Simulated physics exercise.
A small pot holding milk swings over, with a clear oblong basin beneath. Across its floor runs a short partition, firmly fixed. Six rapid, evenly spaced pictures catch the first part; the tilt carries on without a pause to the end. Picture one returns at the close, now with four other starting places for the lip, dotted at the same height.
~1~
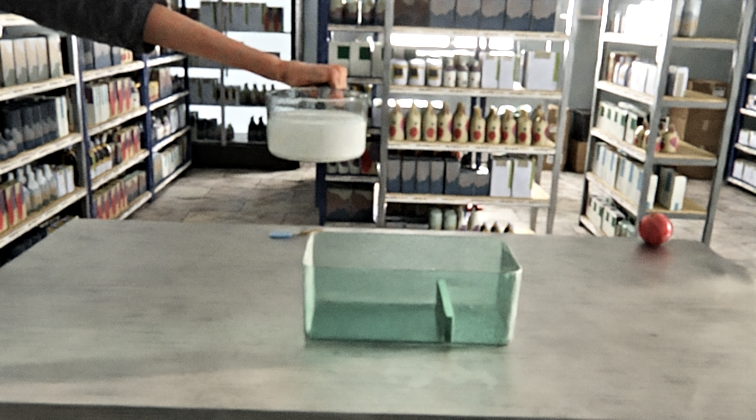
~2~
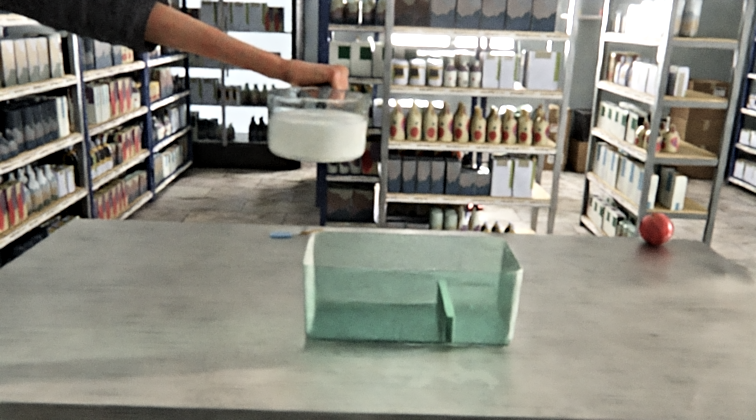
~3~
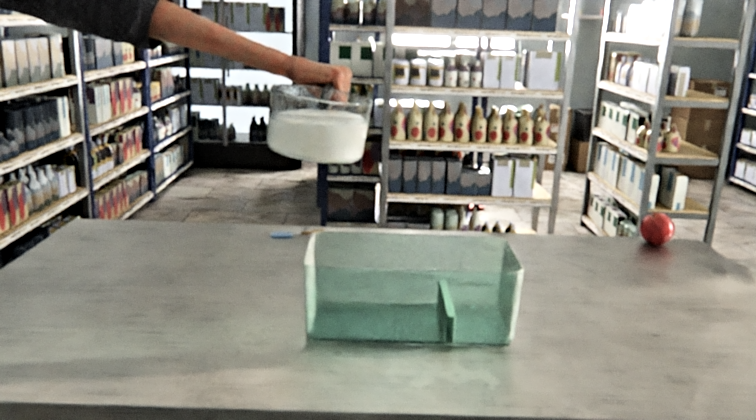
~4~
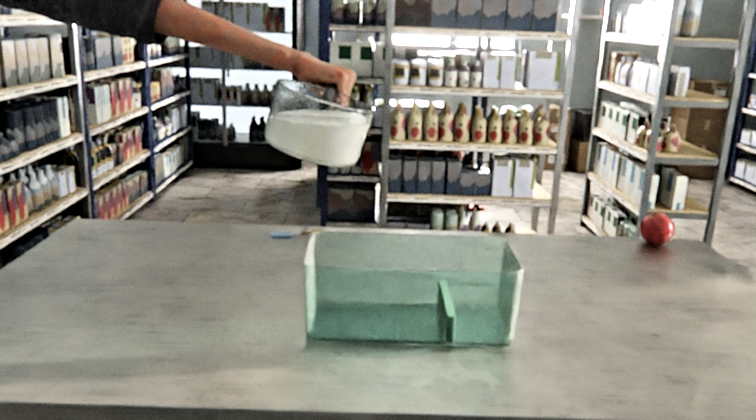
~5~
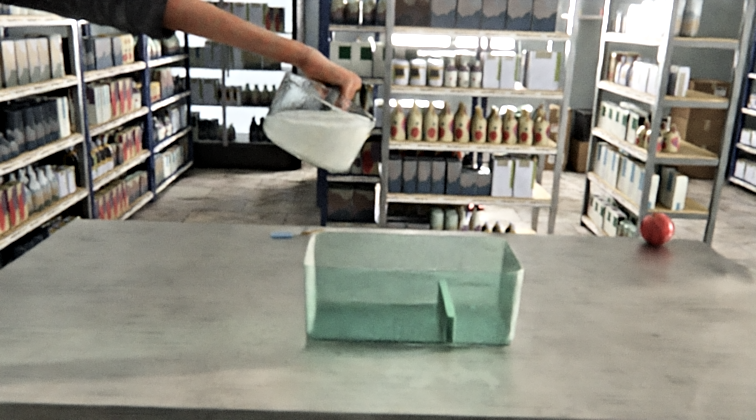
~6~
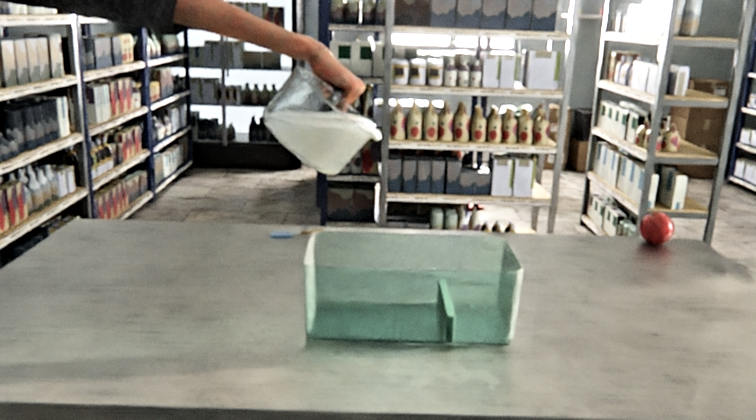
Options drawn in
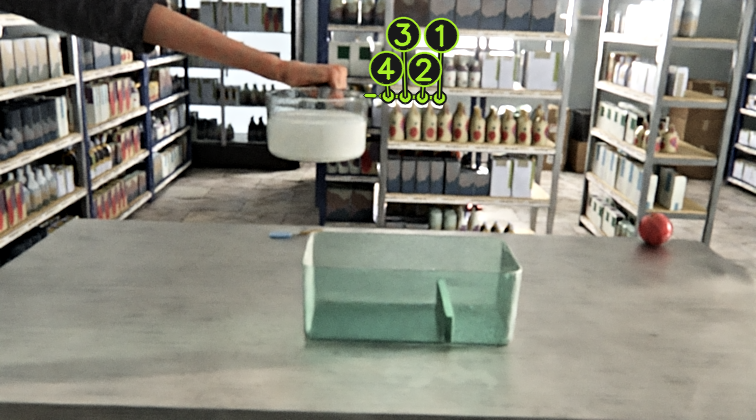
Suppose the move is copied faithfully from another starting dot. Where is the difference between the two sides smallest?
3 is best.
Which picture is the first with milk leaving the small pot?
Picture 6.
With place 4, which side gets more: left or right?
The left one.
On the marked copy, 1 at (439, 98); 2 at (422, 97); 3 at (405, 96); 4 at (388, 96).
For place 1, about 23 % ends left of the wall and 76 % right of it.
For place 2, about 31 % ends left of the wall and 67 % right of it.
For place 3, about 50 % ends left of the wall and 48 % right of it.
For place 4, about 78 % ends left of the wall and 21 % right of it.
